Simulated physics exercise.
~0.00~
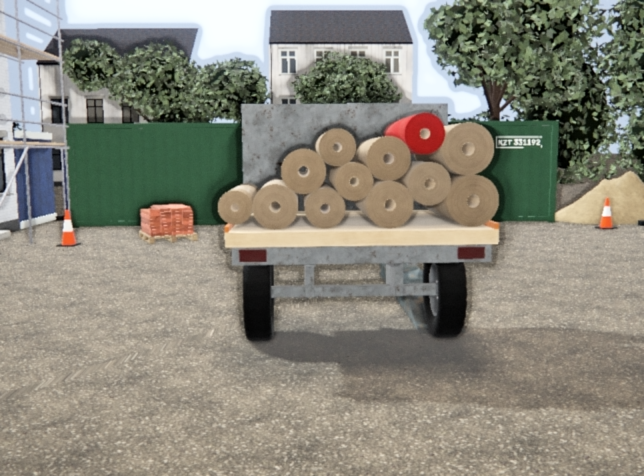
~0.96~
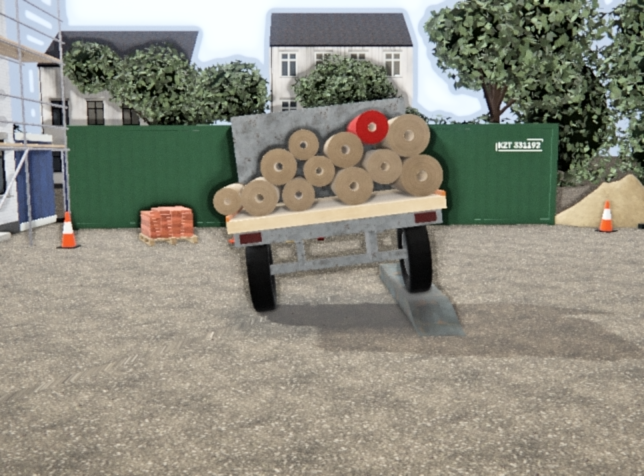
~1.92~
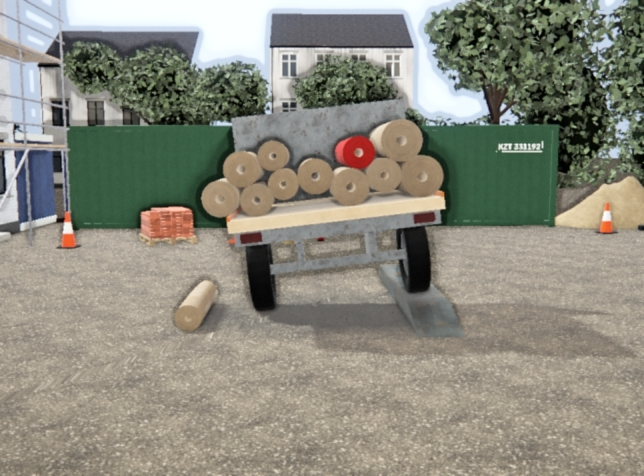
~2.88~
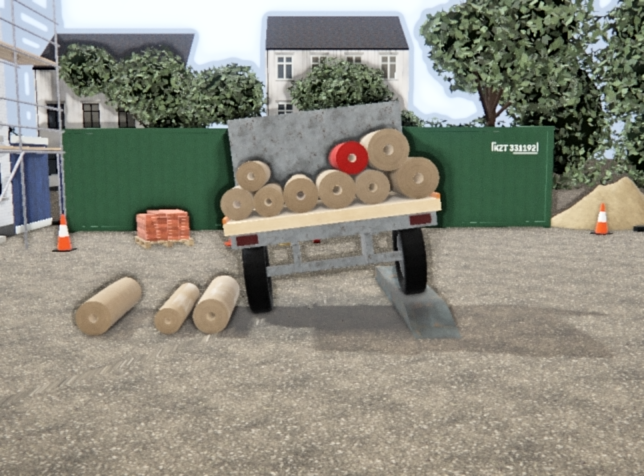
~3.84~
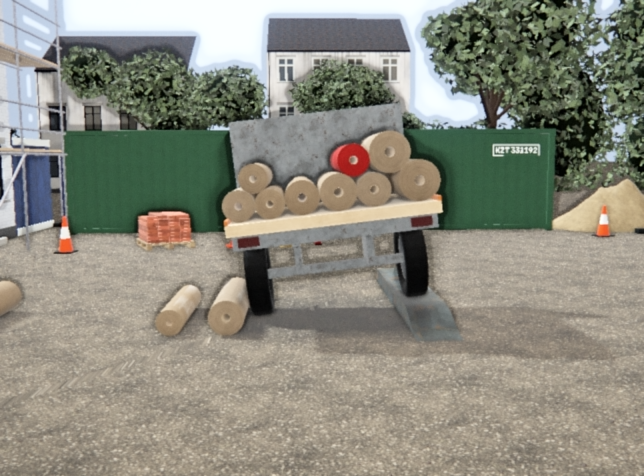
In a gravel yard with a green container, trees and houses behind it, a flat trailer is seen from the rear by a slightly swaying camera. Tan rolls and one red roll, near the top right, are stacked with their ends facing the viewer, between orange cones and a pallet of bricks. The trailer's right wheel climbs a grey ramp and stops there, tilting the bed left. The pile shifts left and rolls drop off the low side until three are down. One rolls away to the left edge, two lie beside the wheel, and the red one stays aboard, resting on others.
